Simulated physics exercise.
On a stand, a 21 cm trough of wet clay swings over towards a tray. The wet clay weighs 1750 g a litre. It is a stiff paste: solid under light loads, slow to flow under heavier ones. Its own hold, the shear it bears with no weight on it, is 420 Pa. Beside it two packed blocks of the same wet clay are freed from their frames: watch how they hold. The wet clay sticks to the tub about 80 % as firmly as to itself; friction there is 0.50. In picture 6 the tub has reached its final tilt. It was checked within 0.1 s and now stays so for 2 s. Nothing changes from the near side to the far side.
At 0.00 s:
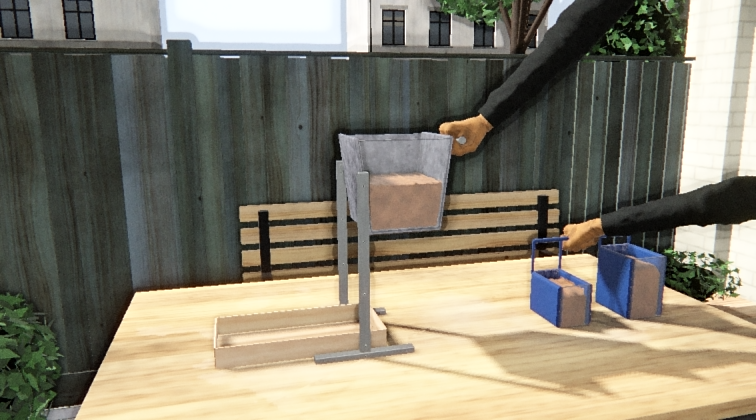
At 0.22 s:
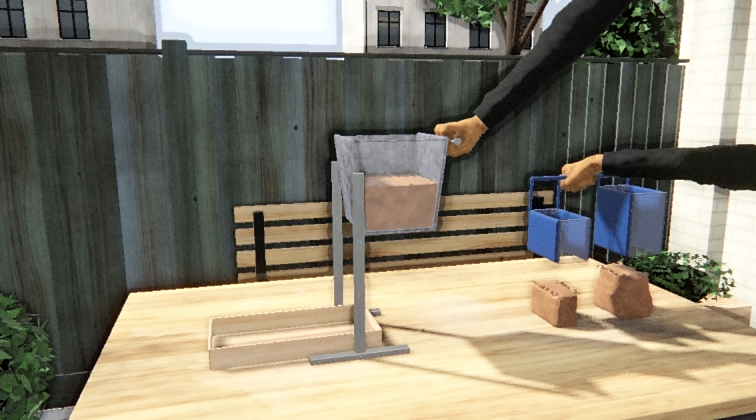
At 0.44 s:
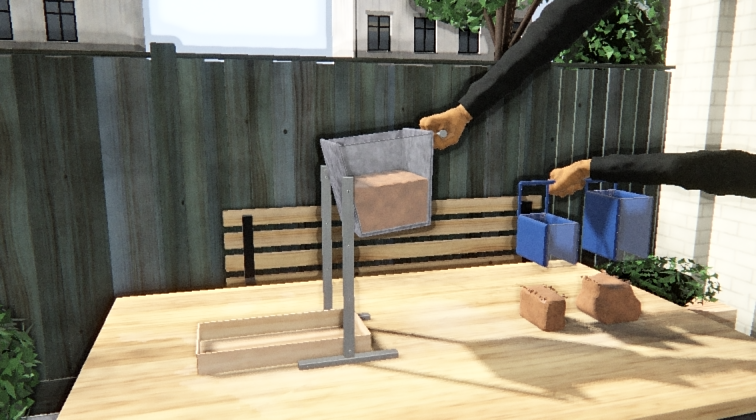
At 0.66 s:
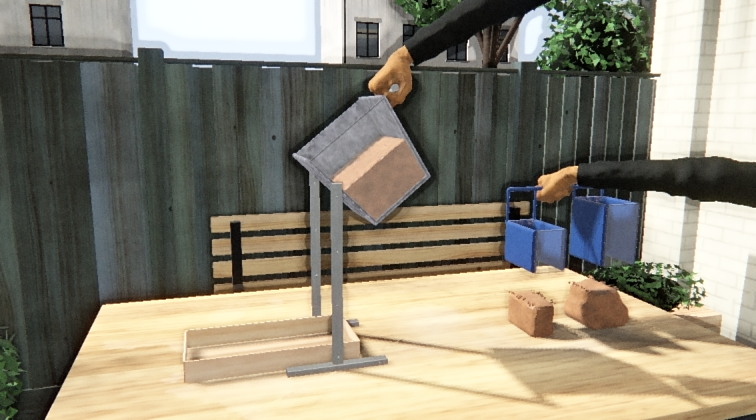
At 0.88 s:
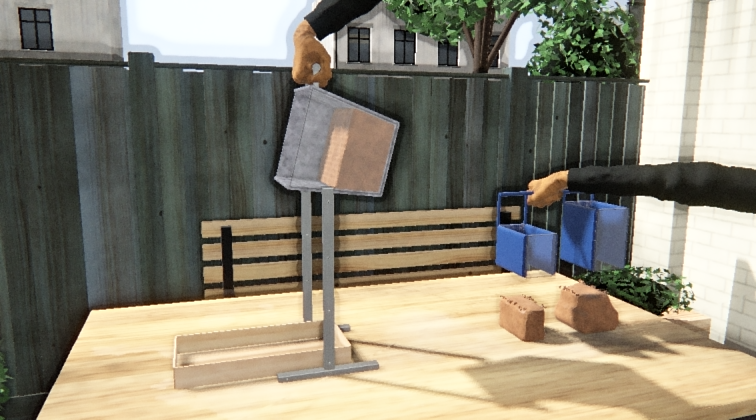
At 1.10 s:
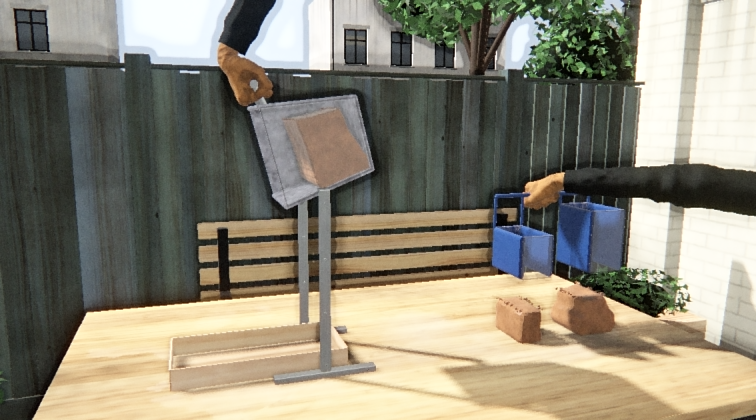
At first, a gloved hand grips a grey tub of brown clay on a stand while another lifts two blue moulds off two clay blocks, the right one slumping slightly. Then the tub swings up and over leftward above the wooden tray, the clay still inside.
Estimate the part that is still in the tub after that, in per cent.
Expect roughly 36 %.
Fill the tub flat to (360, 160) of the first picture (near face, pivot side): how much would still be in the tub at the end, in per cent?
It would be near 30 %.
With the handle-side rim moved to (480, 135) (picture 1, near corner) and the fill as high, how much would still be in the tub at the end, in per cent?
It would be near 35 %.
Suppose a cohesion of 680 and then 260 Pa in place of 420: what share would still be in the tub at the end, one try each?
In that order: 45 %, 35 %.
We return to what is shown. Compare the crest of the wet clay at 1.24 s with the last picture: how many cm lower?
Roughly 8 cm.
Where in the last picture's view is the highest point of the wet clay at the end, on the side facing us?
Around (338, 158).
After 1.24 s, the tub is at 104 degrees and holds 95 %.
After 1.41 s, the tub is at 104 degrees and holds 51 %.
After 1.58 s, the tub is at 104 degrees and holds 43 %.
After 1.75 s, the tub is at 104 degrees and holds 36 %.
After 3.10 s, the tub is at 104 degrees and holds 36 %.
